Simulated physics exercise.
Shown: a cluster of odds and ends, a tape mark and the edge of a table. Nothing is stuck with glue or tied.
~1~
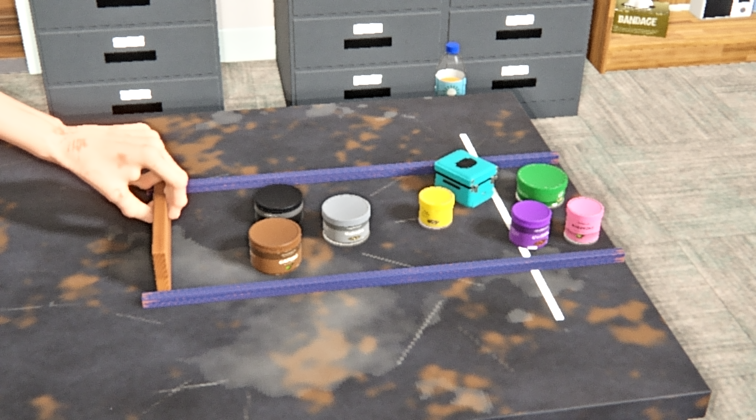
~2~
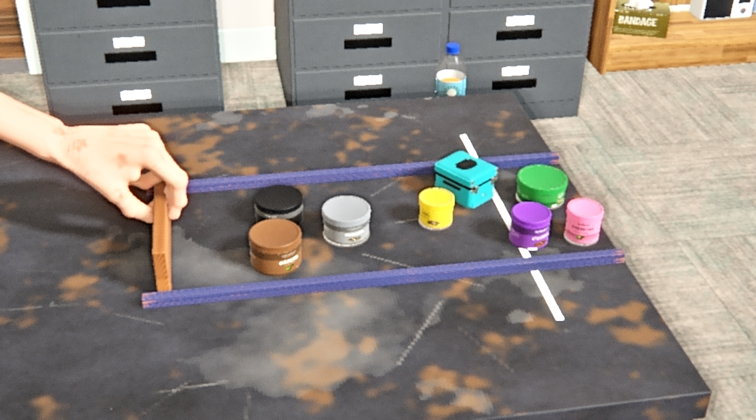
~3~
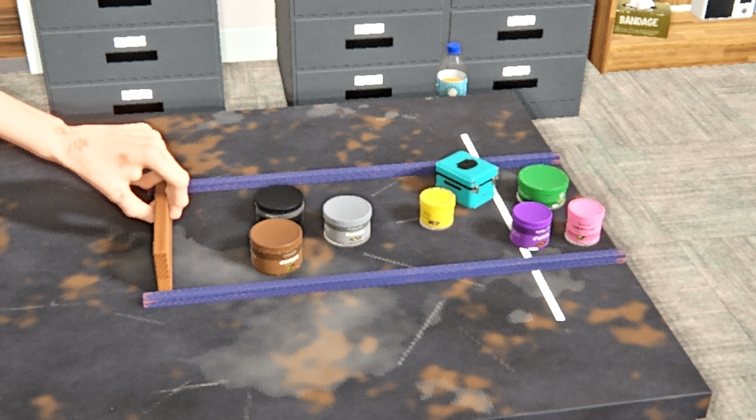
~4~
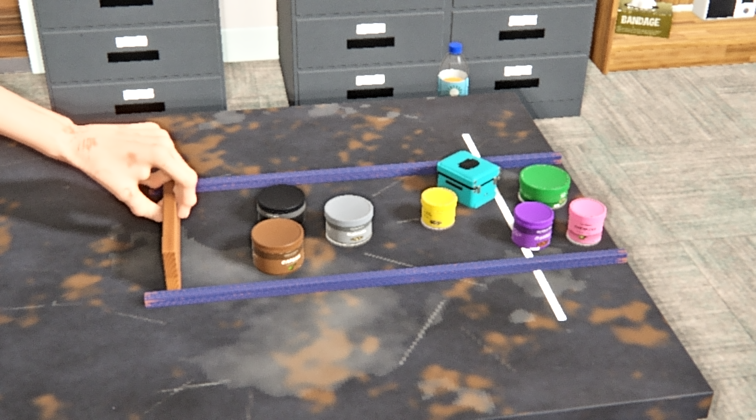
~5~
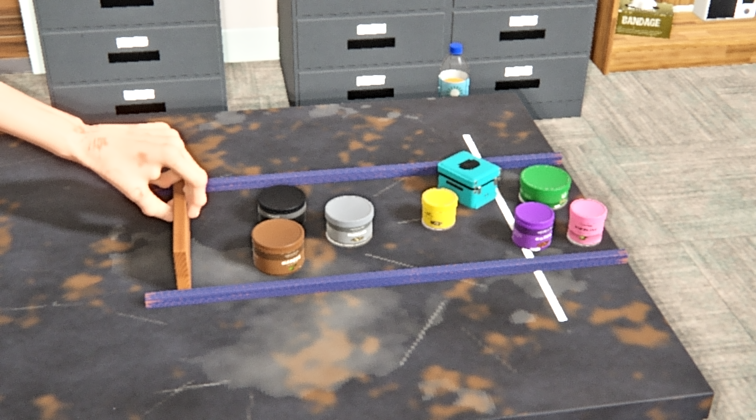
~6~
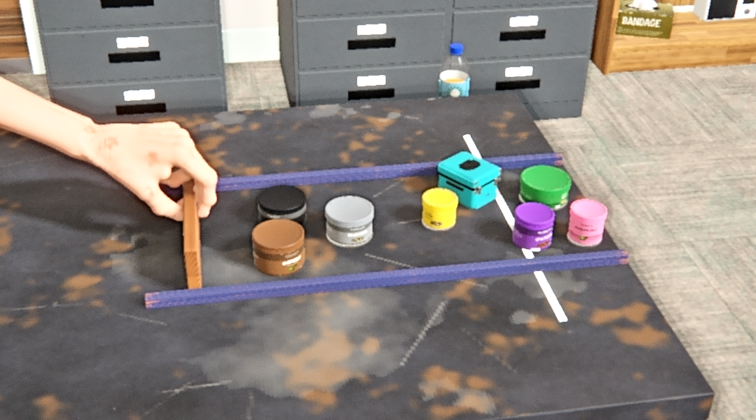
A hand at the left slides an upright brown board a short way rightward between two blue strips on a dark, rust-blotched table, seen from above at an angle in a room with grey cabinets. Black, brown and grey tubs sit nearest the board, then a yellow pot, a turquoise case, and green, purple and pink pots around a white tape line near the right edge. The board nears the tubs without touching them, while they stay in place and the view barely shifts.
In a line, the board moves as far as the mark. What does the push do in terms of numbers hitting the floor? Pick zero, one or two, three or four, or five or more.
It sends one or two to the floor.
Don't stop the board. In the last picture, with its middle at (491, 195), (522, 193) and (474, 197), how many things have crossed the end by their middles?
Counts per position: 1 / 2 / 0.
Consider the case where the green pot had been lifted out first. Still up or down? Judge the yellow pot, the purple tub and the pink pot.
Well, the yellow pot is still there, the purple tub is still there, and the pink pot winds up down.
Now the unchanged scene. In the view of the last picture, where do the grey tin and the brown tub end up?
Grey tin at about (555, 208), brown tub at about (549, 232).
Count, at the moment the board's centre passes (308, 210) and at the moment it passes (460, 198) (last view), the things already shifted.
At the first spot 3, then 7.
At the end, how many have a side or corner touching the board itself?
2.
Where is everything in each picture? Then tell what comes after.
In the first picture, pink pot (583, 222); green pot (541, 187); purple tub (530, 225); board (162, 221); tape (505, 214).
In the second picture, green pot (541, 188); turquoise case (465, 180).
In the third picture, purple tub (531, 226); board (163, 221).
In the fourth picture, pink pot (586, 223); yellow pot (438, 210).
In the fifth picture, green pot (544, 188); black tub (282, 208).
In the sixth picture, pink pot (587, 224); green pot (545, 188); purple tub (533, 227); board (192, 219); tape (508, 215).
Soon after, none off yet; pink pot at rest near (587, 224); green pot at rest near (545, 188); purple tub at rest near (533, 227).
Then, none off yet; pink pot at rest near (587, 224); green pot moved a little near (555, 184); purple tub at rest near (534, 227).
At rest, the number that fall off is one or two; fallen, green pot and pink pot.
